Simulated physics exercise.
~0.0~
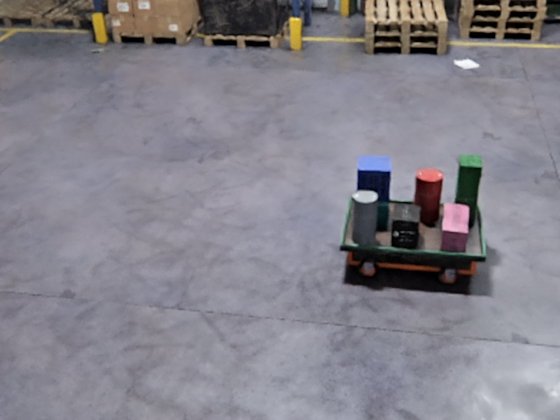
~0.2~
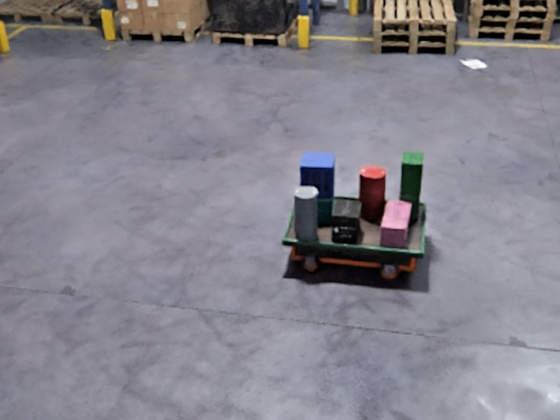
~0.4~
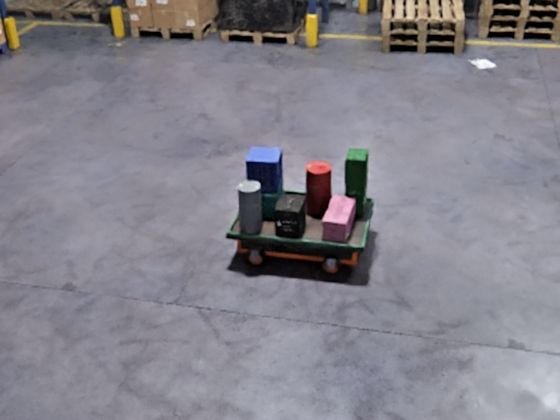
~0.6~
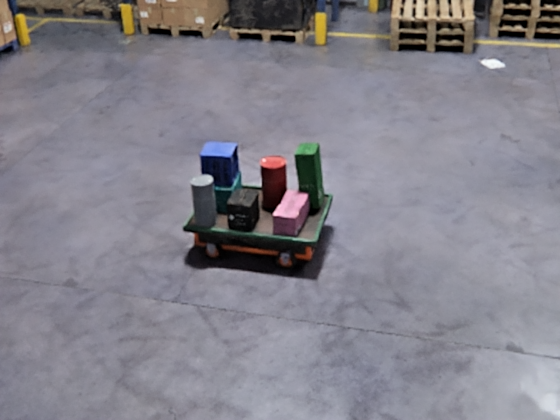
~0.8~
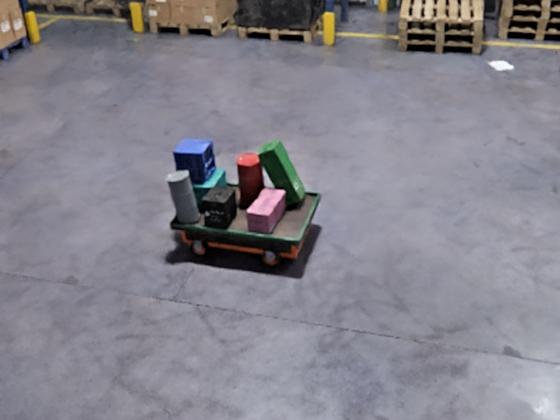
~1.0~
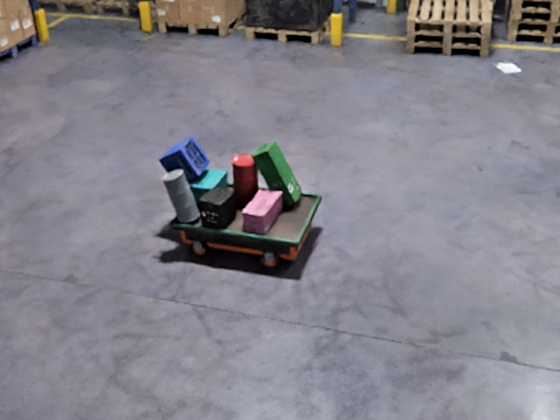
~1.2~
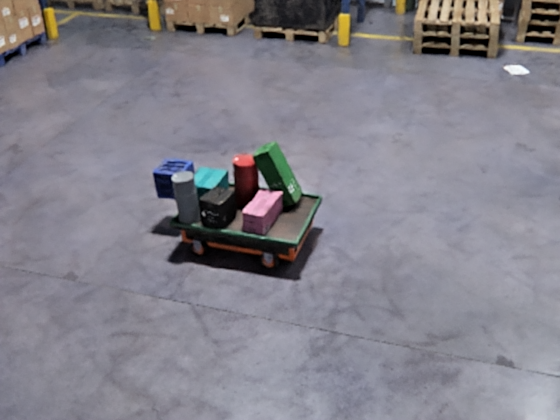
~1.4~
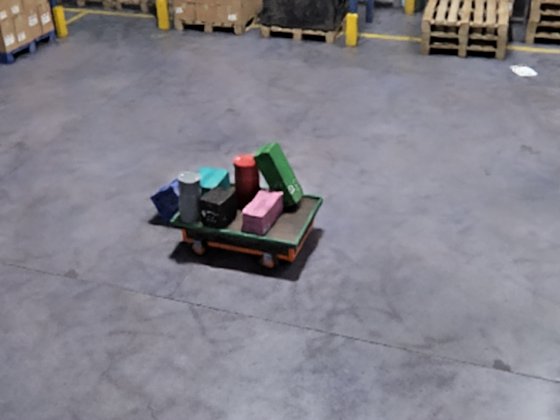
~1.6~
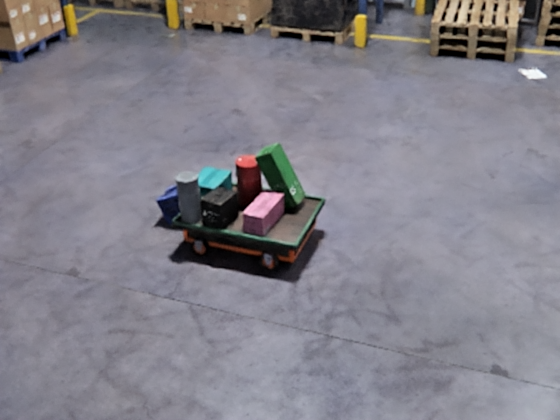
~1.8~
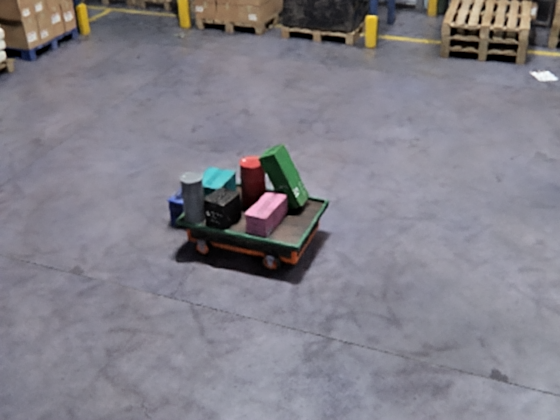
A green-edged cart with orange beneath it rolls leftward across a grey warehouse floor, seen from above, with pallets, boxes and yellow posts at the back. It carries a grey cylinder and a black box at the front left, a pink box at the front right, a blue box atop a turquoise one behind, and a red cylinder and tall green box. As the cart slows to a halt, the green box tilts left and the blue box tips off its perch. The blue box tumbles over the left edge to the floor. It ends beside the cart, while the green box stays leaning and the red cylinder remains upright.
